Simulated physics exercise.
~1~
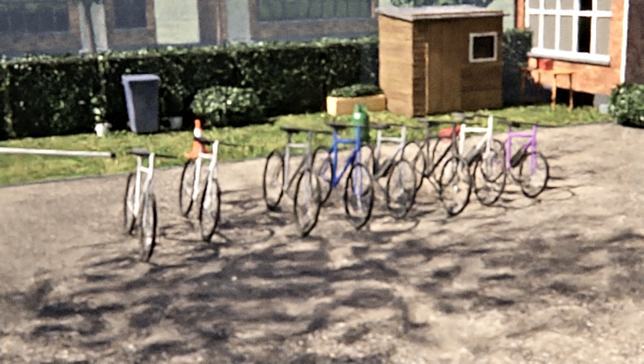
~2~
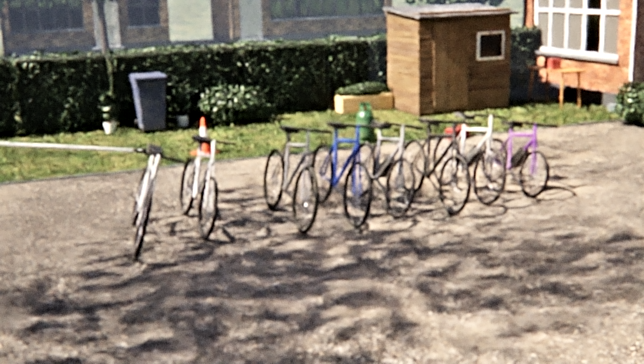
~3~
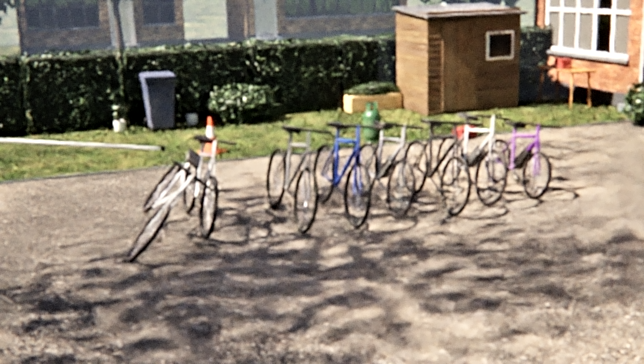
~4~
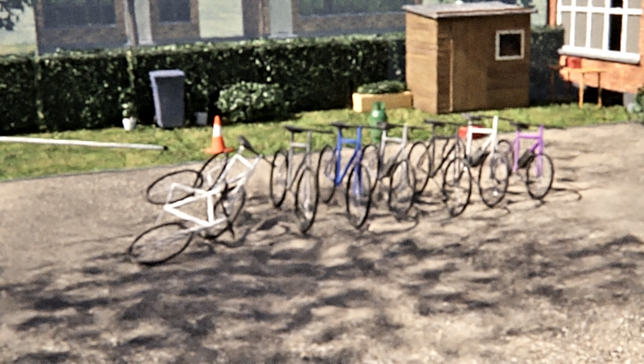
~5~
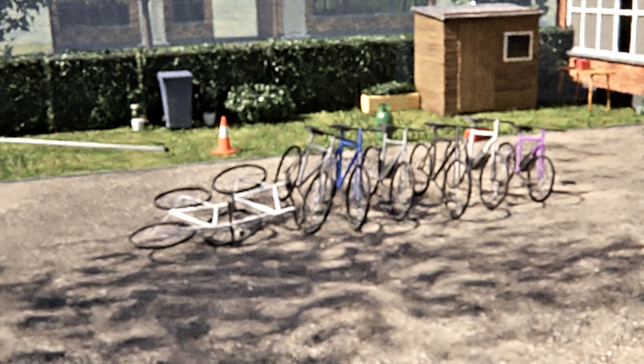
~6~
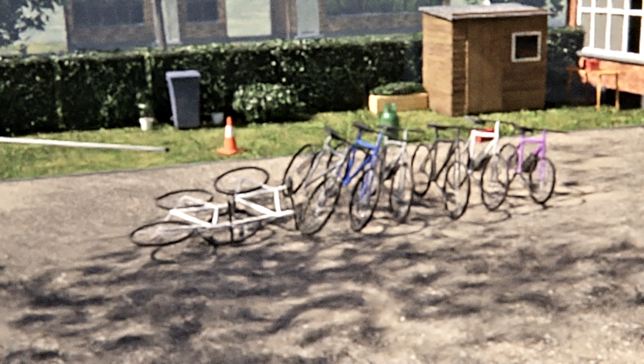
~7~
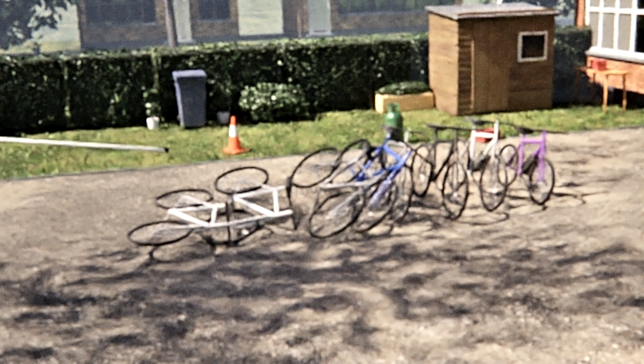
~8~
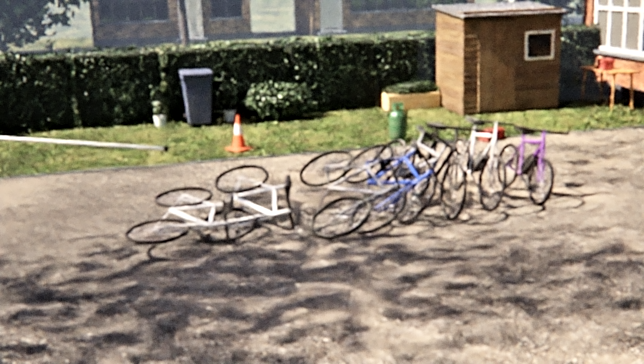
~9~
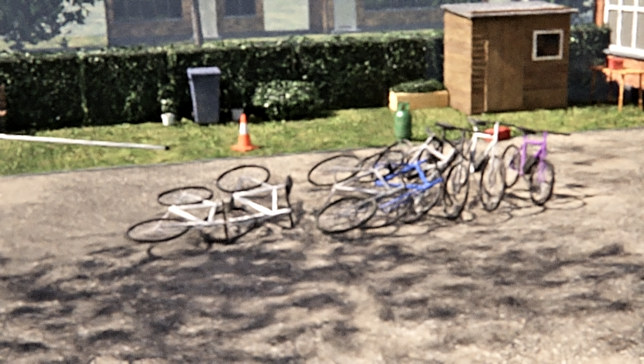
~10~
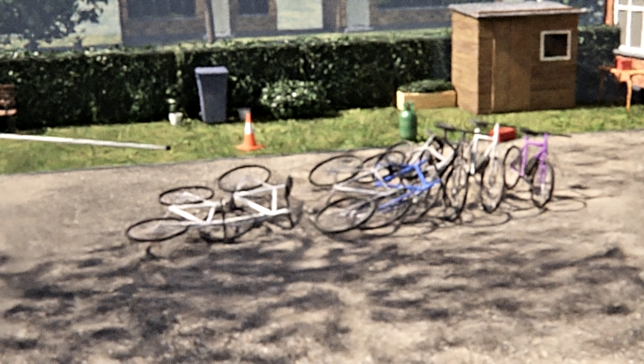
White bicycle toppling onto its neighbour, then more bikes including a blue one falling, the purple one still standing at the end.
